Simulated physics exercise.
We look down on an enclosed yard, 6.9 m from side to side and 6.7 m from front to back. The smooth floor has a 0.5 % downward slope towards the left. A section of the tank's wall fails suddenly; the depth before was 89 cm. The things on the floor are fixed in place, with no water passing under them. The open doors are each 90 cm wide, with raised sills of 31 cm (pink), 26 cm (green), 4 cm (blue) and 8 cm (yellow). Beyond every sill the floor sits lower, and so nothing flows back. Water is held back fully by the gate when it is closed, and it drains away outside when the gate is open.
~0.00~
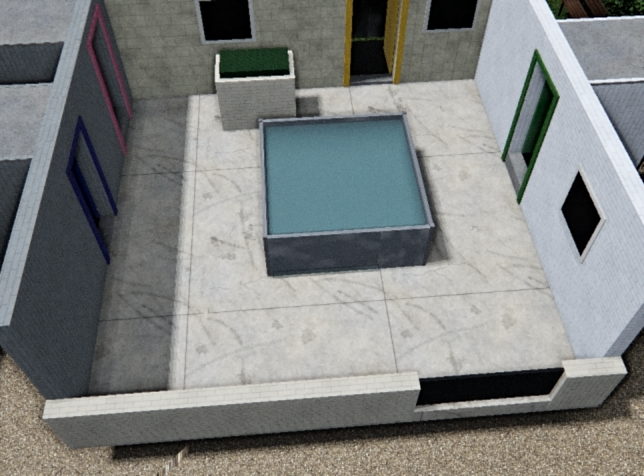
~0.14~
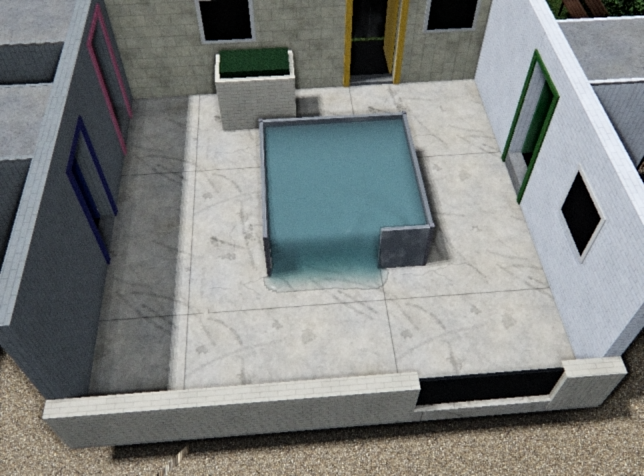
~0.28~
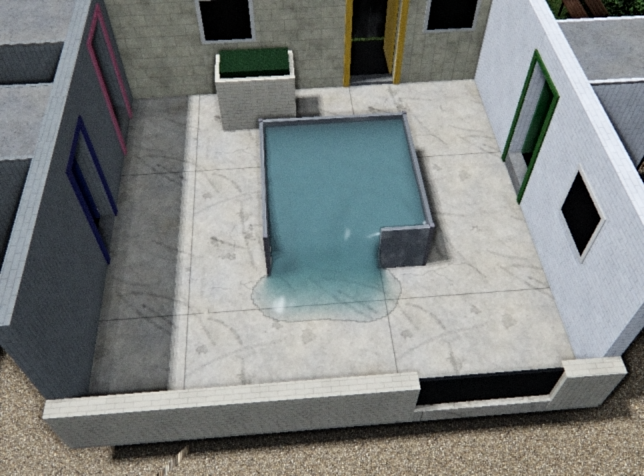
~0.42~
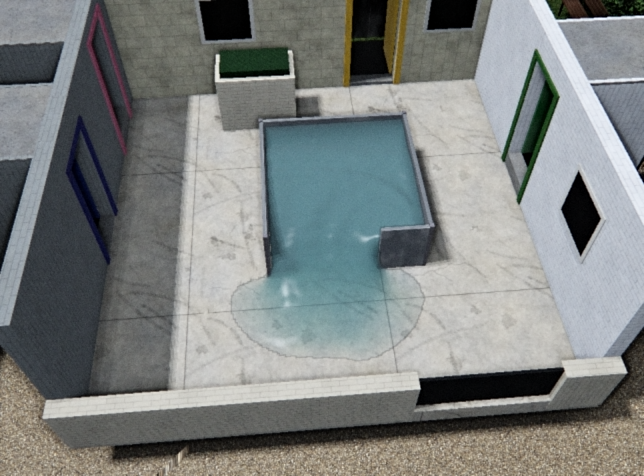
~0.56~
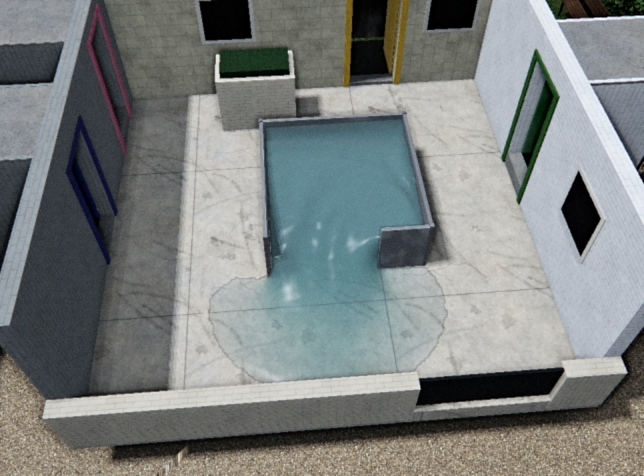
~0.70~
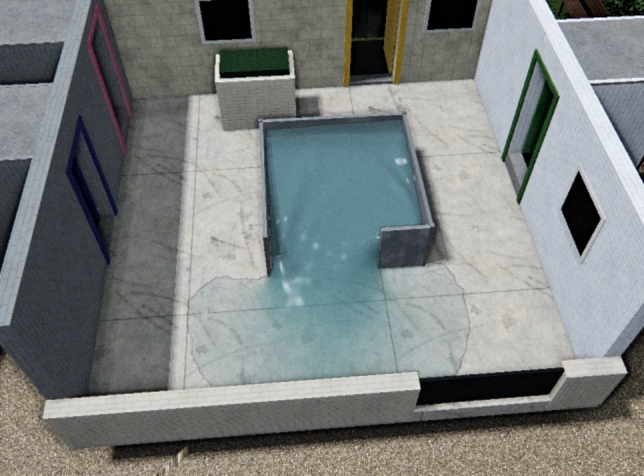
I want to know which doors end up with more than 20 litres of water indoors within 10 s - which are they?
Pink door: Not over, green door: Not over, blue door: Over, yellow door: Over.
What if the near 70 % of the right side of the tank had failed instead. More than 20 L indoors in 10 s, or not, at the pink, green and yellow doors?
The pink door comes out less than that, the green door more than that and the yellow door more than that.
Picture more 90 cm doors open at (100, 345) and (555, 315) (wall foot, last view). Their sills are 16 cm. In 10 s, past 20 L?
Door 1: Limit broken; door 2: Limit broken.
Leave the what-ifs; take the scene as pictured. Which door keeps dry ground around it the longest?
Yellow.
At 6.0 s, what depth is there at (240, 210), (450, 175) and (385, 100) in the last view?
Close to 5, 7 and 14 centimetres.
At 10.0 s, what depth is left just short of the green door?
Roughly 16.5 cm deep.
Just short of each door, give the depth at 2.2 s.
Readings (cm): Pink = 0; green = 0; blue = 0; yellow = 0.
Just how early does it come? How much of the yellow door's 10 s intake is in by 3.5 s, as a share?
I'd put it at about 0 per cent by that point.
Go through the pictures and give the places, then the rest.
In the first picture, the tank at (340, 173) is whole and still, 89 cm deep.
In the second picture, water pours out at (324, 256) and has run 0.9 m, to (382, 277); typically 10 cm deep outside, 89 cm at the tank's back.
In the third picture, water pours out at (324, 258) and has run 1.2 m, to (391, 303); typically 15 cm deep outside, 89 cm at the tank's back.
In the fourth picture, water pours out at (324, 261) and has run 1.6 m, to (378, 350); typically 13 cm deep outside, 89 cm at the tank's back.
In the fifth picture, water pours out at (324, 260) and has run 2.2 m, to a hidden place; typically 9 cm deep outside, 84 cm at the tank's back.
In the sixth picture, the front is at a hidden place, 2.6 m from the gap at (324, 261); 7.5 m2 of floor is under water; 77 cm left at the back of the tank.
After 1.4 s water covers 25 % of the floor and is deepest (60 cm) near (325, 402); pink door not reached, green door not reached, blue door not reached, yellow door not reached.
After 2.2 s water covers 30 % of the floor and is deepest (68 cm) near (99, 420); pink door not reached, green door not reached, blue door not reached, yellow door not reached.
After 3.5 s water covers 70 % of the floor and is deepest (42 cm) near (85, 421); pink door 4 cm at the sill, 0 L in, green door 7 cm at the sill, 0 L in, blue door 10 cm at the sill, 2 L in, yellow door not reached.
After 6.0 s water covers 100 % of the floor and is deepest (24 cm) near (149, 123); pink door 11 cm at the sill, 0 L in, green door 6 cm at the sill, 0 L in, blue door 9 cm at the sill, 38 L in, yellow door 16 cm at the sill, 23 L in.
After 10.0 s water covers 100 % of the floor and is deepest (22 cm) near (312, 152); pink door 18 cm at the sill, 0 L in, green door 16 cm at the sill, 0 L in, blue door 6 cm at the sill, 71 L in, yellow door 14 cm at the sill, 91 L in.
